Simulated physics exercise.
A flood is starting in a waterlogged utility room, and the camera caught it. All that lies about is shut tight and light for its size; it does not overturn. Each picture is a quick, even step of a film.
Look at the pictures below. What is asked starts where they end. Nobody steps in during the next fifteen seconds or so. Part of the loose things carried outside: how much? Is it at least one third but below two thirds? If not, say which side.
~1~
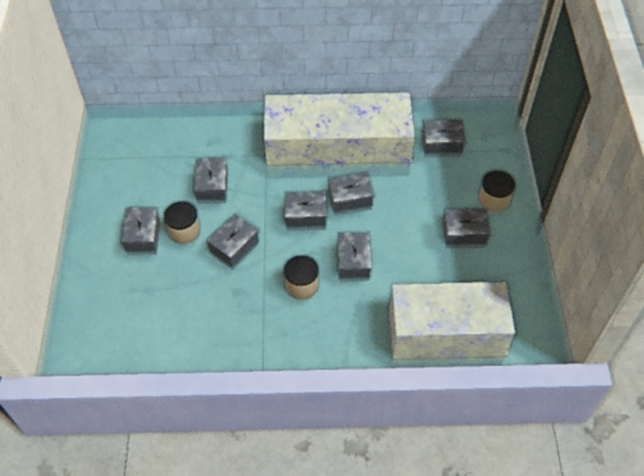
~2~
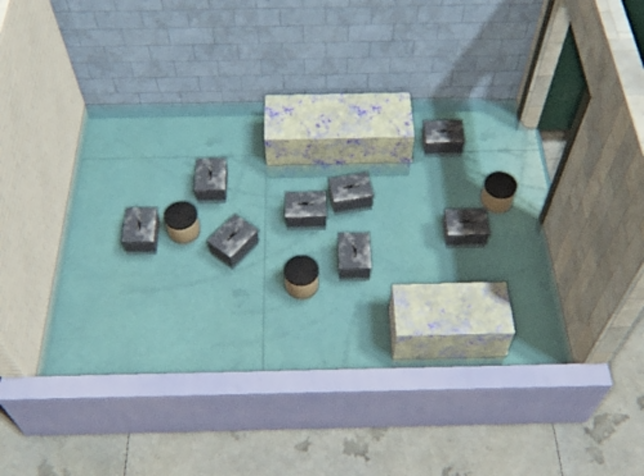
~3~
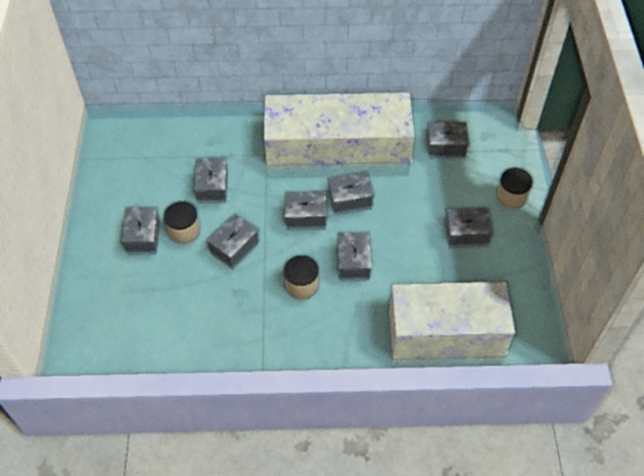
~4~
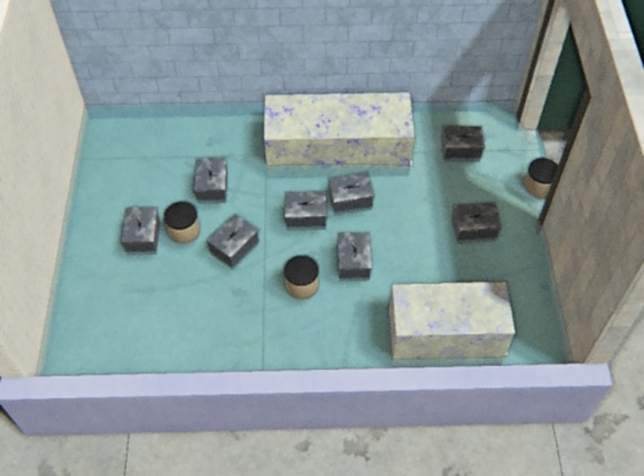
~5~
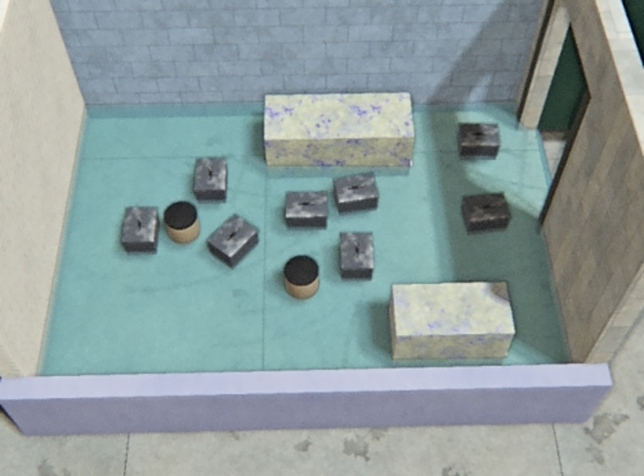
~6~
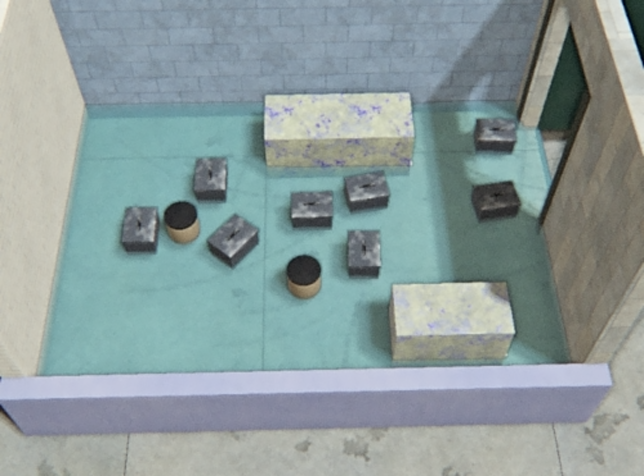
The result is a large share, two thirds or higher.
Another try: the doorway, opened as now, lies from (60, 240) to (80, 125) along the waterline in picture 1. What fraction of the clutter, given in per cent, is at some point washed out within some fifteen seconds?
That comes to around 70 per cent.
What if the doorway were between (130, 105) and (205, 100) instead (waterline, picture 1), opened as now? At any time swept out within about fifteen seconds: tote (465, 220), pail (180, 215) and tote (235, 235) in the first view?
Outcome by item: Retained / exited / exited.
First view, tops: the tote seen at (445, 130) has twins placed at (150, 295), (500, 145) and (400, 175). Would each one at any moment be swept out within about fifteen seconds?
Outcome for each, listed in order: Does not leave, leaves, leaves.
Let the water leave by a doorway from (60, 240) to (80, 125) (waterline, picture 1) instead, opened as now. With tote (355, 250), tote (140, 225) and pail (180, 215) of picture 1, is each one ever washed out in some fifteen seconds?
Lost - lost - lost.
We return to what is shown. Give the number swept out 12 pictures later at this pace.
That comes to 5.
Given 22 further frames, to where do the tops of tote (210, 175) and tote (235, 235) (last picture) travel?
Tops end up close to (406, 174) and (466, 198) respectively.
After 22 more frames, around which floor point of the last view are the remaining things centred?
Near (348, 219).
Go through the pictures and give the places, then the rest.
A tote at (444, 131) floats; a tote at (467, 222), afloat; 0 of 11 have shifted, in the first frame.
A tote at (444, 131) floats; a tote at (467, 222), afloat; 0 of 11 have shifted, in the second frame.
A tote at (448, 133) floats, close to its start; a tote at (470, 221), afloat, close to its start; 1 of 11 have shifted, in the third frame.
A tote at (464, 136), afloat, close to its start; a tote at (477, 216), afloat, close to its start; 3 of 11 have shifted, in the fourth frame.
A tote at (480, 134), afloat, a stride from its start; a tote at (487, 207) floats, close to its start; 4 of 11 have shifted, in the fifth frame.
A tote at (496, 129), afloat, a stride from its start; a tote at (497, 195) floats, a stride from its start; 6 of 11 have shifted, in the sixth frame.
A moment on, 3 of 11 are out; 8 afloat.
Next, 5 of 11 are out; 6 afloat.
Later, 7 of 11 are out; 4 afloat.
In the end, 9 of 11 are out; 2 afloat.
